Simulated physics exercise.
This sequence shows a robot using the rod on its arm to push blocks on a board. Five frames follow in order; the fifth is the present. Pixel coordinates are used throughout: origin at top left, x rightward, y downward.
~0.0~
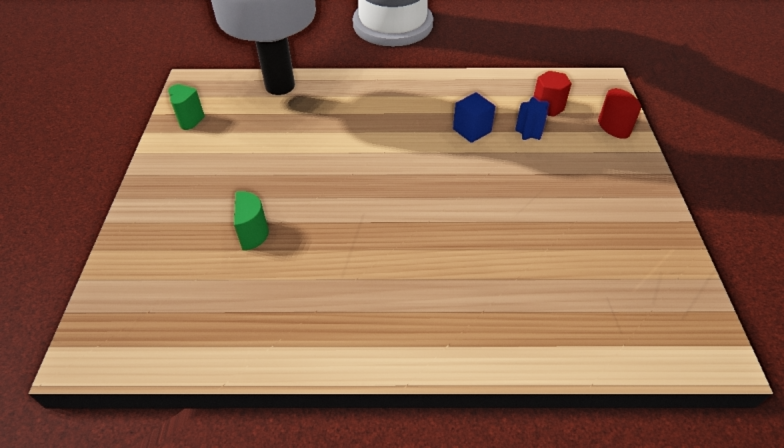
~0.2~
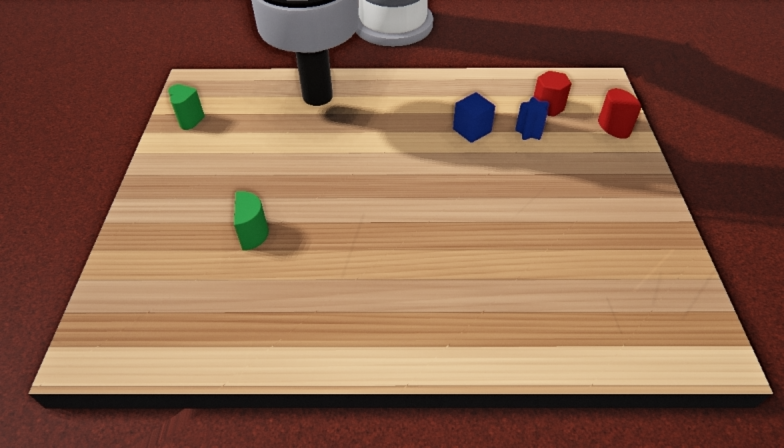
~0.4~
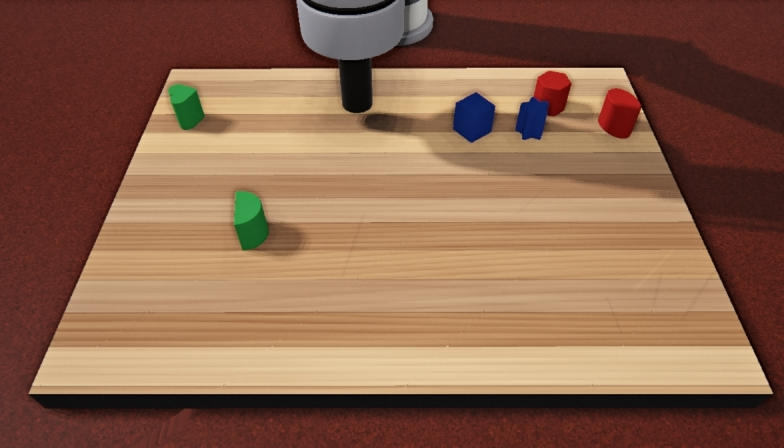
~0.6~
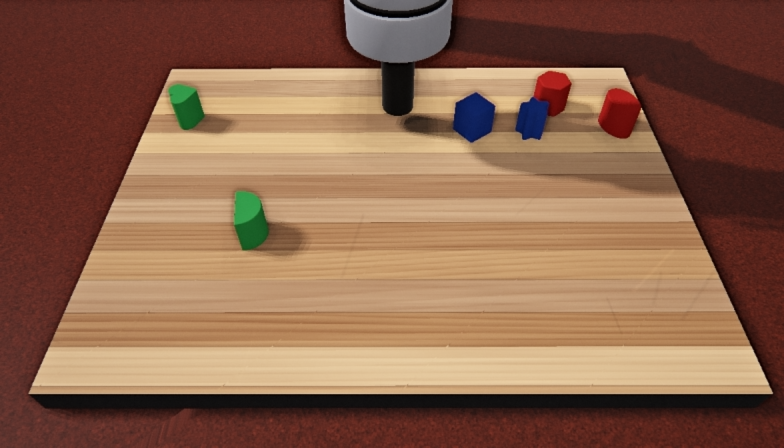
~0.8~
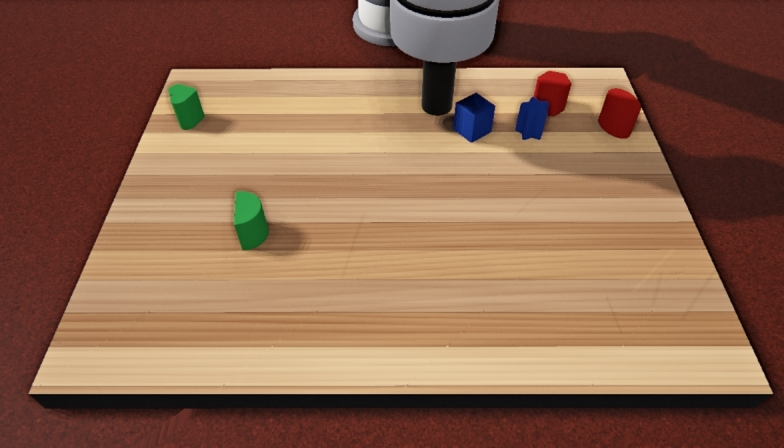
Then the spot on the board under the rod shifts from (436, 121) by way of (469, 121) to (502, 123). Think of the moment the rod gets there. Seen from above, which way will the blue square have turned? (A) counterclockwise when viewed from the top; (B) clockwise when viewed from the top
The answer is B.
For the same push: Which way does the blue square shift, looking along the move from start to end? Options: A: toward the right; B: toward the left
The one that fits is A, toward the right.
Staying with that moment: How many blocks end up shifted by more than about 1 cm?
I'd say one block gets moved.
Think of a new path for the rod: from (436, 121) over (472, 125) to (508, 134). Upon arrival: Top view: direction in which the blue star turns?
From overhead, the rotation is counterclockwise.
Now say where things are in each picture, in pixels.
In the first frame, tip of the rod at (280, 87), middles of tops, blue square at (476, 103), blue star at (536, 105).
In the second frame, rod at (318, 97), nothing pushed.
In the third frame, rod at (358, 104), nothing pushed.
In the fourth frame, rod at (398, 107), nothing pushed.
In the fifth frame, rod at (437, 107), blue square at (476, 103), blue star at (536, 105).
What follows on the original path. Halfway along, rod at (471, 107); blue square at (495, 108).
At the end, rod at (504, 108); blue square at (512, 115), turned 35° clockwise; blue star unmoved.
